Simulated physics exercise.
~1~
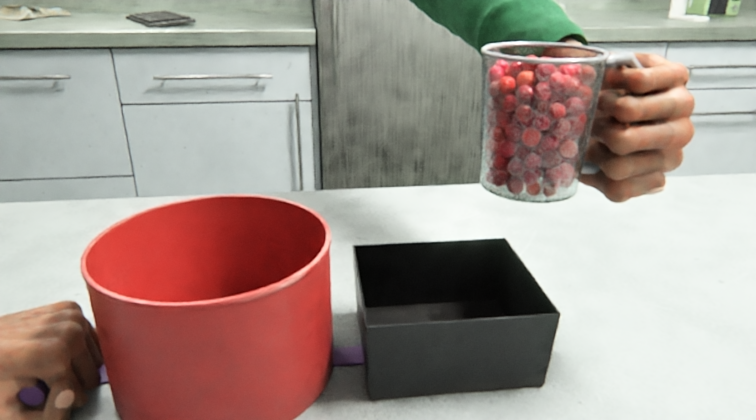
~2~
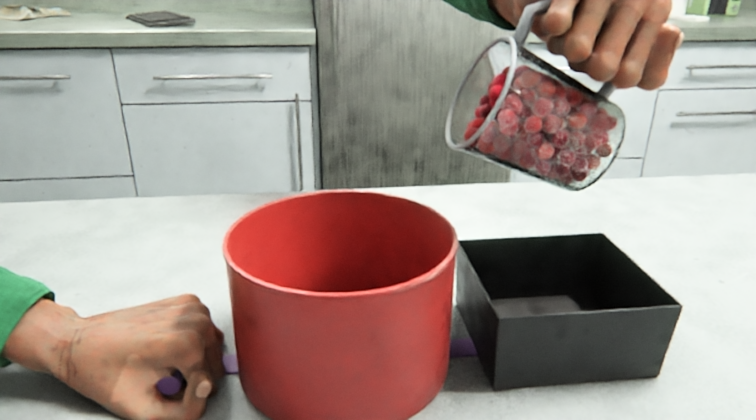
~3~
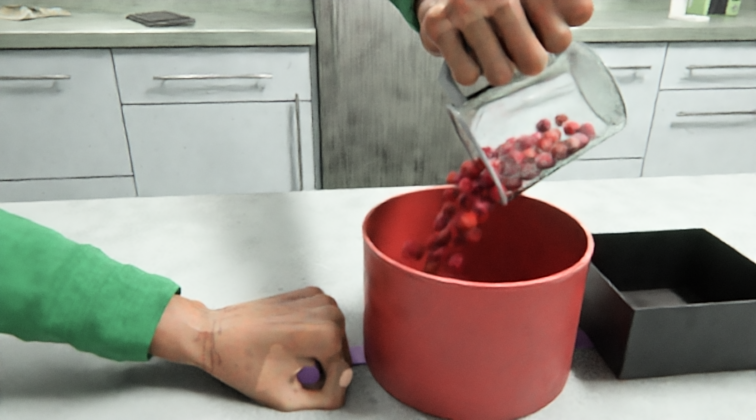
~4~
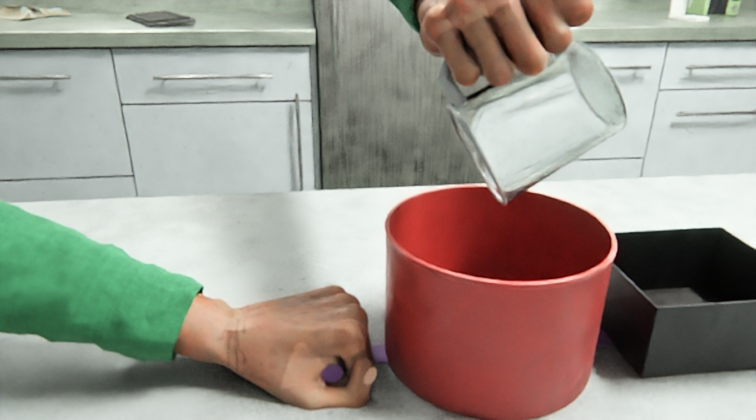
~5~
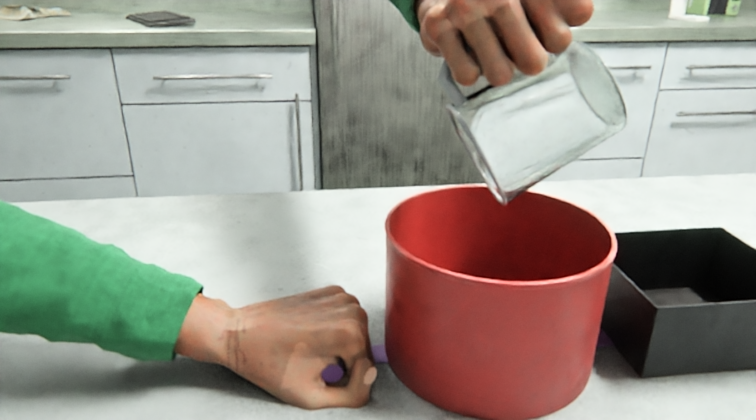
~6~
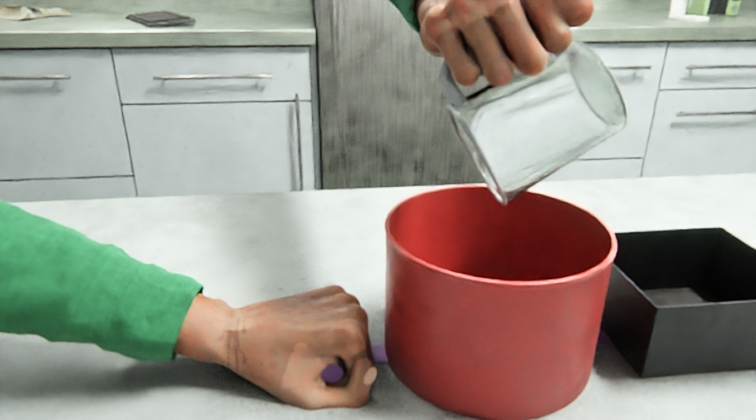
A hand tips a glass cup, pouring cranberries into a red pot being slid right.
